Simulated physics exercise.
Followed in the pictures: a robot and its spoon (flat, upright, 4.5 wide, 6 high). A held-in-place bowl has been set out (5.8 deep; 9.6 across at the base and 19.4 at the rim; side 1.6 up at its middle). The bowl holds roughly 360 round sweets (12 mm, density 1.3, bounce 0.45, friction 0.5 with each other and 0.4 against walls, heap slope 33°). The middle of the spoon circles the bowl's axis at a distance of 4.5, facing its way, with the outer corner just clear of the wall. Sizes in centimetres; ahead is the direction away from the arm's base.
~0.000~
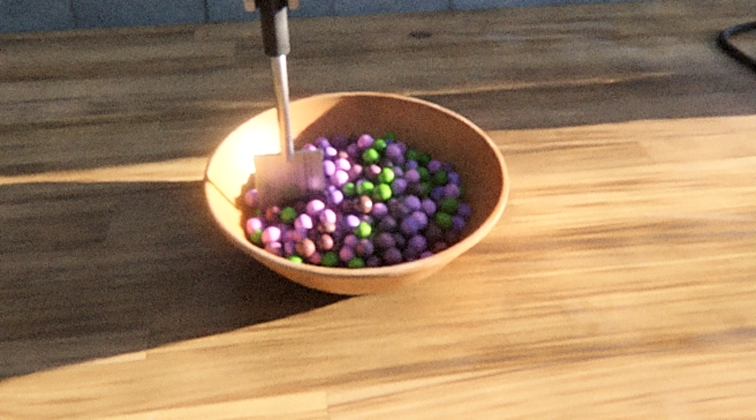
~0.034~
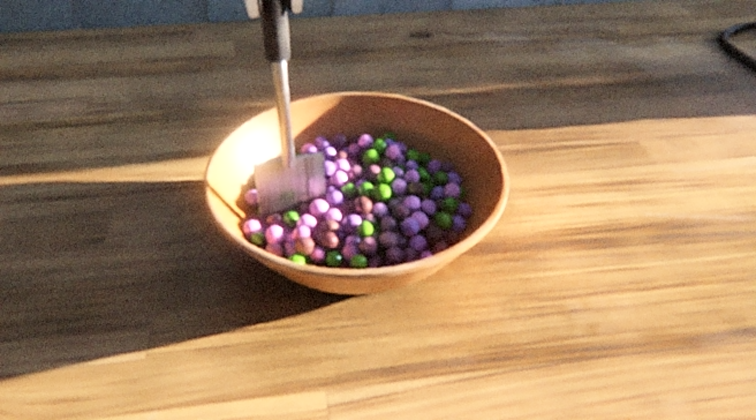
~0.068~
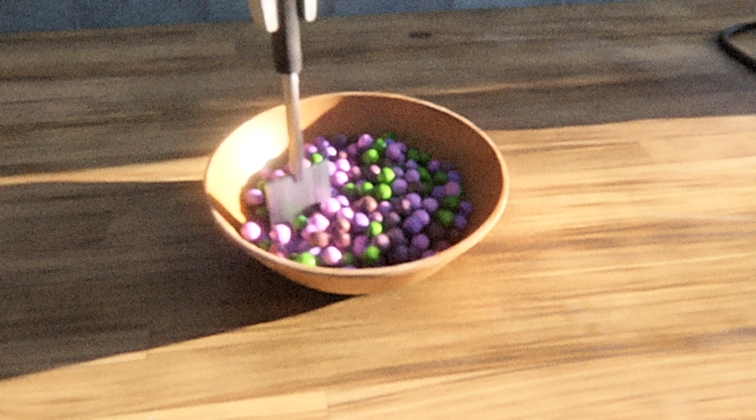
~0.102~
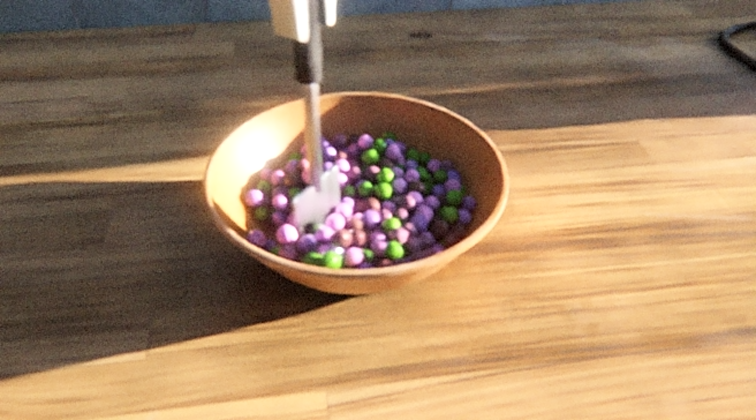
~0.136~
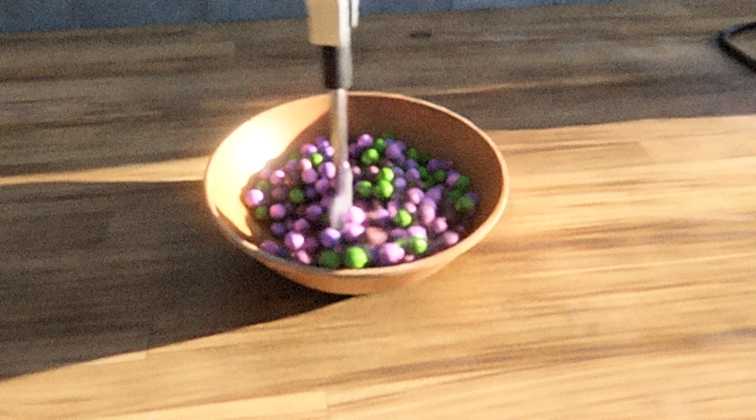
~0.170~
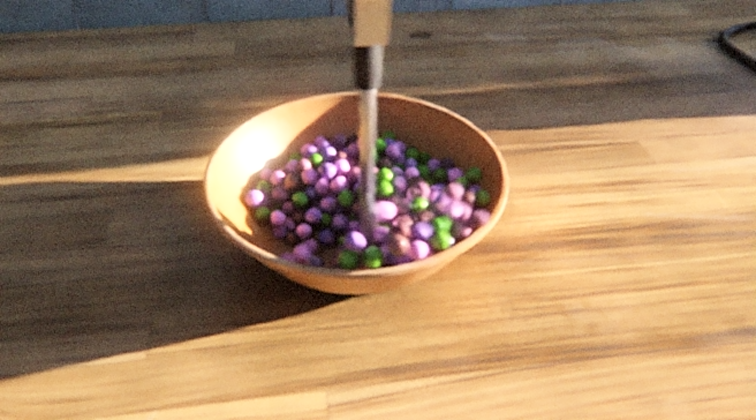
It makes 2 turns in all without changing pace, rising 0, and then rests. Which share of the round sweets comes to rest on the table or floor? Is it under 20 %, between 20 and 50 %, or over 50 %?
Between 20 and 50 %.
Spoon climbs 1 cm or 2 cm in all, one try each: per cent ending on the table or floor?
It comes to about 35 per cent and about 25 per cent.
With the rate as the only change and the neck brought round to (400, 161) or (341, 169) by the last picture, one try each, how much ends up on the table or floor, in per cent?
About 45 % for one try and about 25 % for the other, in order.
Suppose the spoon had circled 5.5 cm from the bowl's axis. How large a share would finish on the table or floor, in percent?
In that case some 35 %.
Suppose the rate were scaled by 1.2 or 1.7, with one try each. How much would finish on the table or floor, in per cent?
50 % and 60 %.
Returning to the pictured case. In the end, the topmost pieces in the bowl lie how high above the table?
I'd guess close to 5.5 centimetres.
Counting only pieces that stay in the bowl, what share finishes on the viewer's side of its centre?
Some 60 per cent.
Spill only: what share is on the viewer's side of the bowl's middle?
About 40 per cent.
After 0.57 s, 338° round, highest piece 9 above the table; 294 in the bowl, 57 on the table or floor, 11 in flight or on the tool.
After 0.98 s, 225° round, highest piece 7 above the table; 251 in the bowl, 106 on the table or floor, 5 in flight or on the tool.
After 1.38 s, 0° round, highest piece 5 above the table; 230 in the bowl, 132 on the table or floor.
After 2.08 s, 0° round, highest piece 5 above the table; 230 in the bowl, 132 on the table or floor.
At rest, 230 in the bowl, 132 on the table or floor. That is 36 % on the table or floor.
